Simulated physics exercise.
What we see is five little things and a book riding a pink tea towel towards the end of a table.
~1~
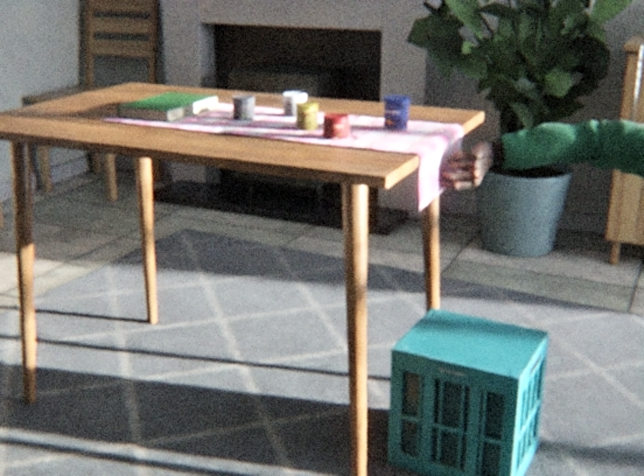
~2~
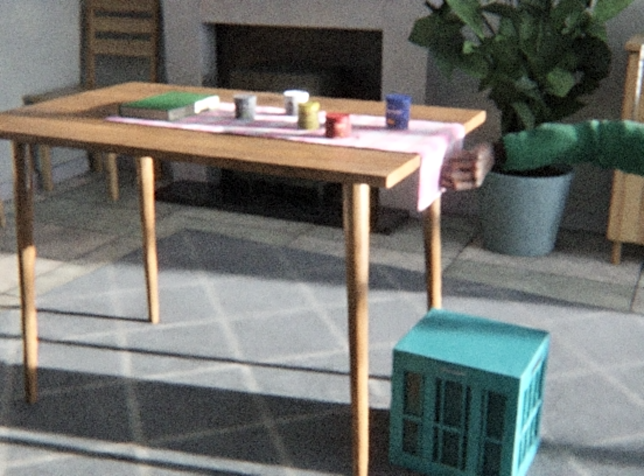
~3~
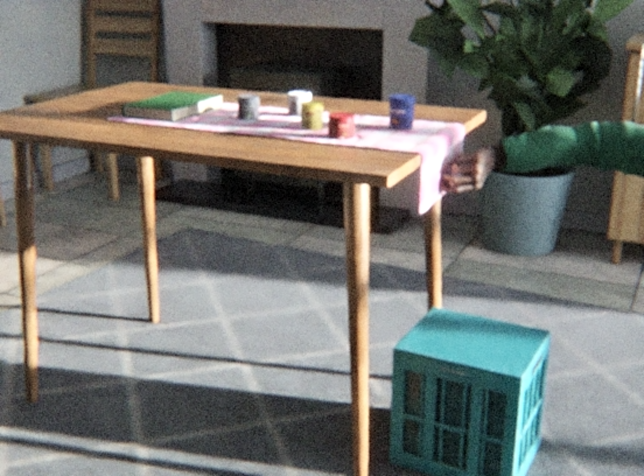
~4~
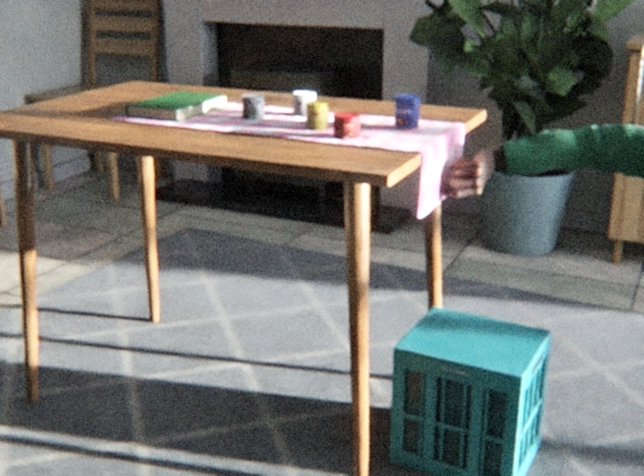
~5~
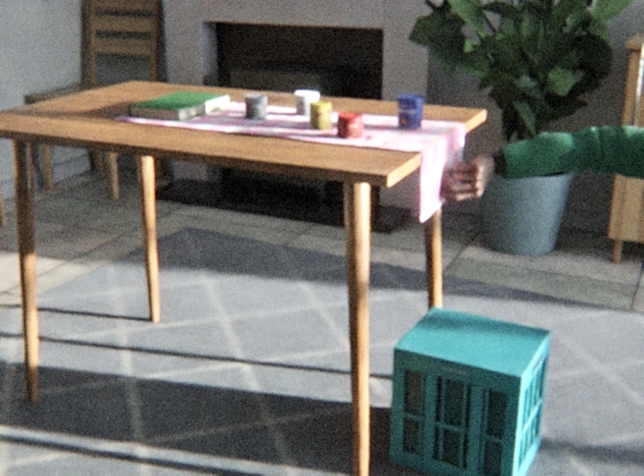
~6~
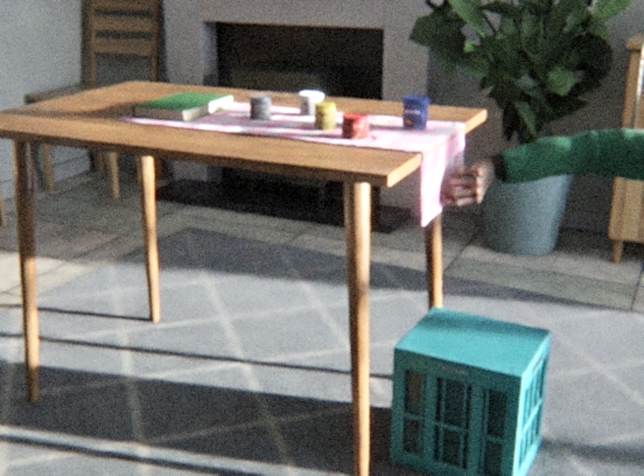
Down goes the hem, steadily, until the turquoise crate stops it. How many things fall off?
The count of fallen things is three.
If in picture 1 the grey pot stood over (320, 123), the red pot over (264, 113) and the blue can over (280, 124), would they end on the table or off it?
The grey pot drops off, the red pot remains up, the blue can remains up.
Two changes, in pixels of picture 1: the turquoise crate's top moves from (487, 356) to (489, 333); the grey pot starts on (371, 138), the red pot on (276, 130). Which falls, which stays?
The grey pot falls; the red pot holds on.
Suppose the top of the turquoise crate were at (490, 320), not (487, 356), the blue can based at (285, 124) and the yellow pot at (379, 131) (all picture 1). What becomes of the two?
The blue can survives; the yellow pot falls.
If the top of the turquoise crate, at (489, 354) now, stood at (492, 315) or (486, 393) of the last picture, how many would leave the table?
The count: 2 and 4.
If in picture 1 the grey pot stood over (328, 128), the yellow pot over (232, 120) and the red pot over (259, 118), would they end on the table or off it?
The grey pot drops off; the yellow pot stays on; the red pot keeps its place on top.
Soon after, hem near (441, 259); blue can gone.
After that, hem on the crate; blue can, red pot and yellow pot gone.
In the end, hem on the crate; blue can, red pot and yellow pot gone. It carries off three.
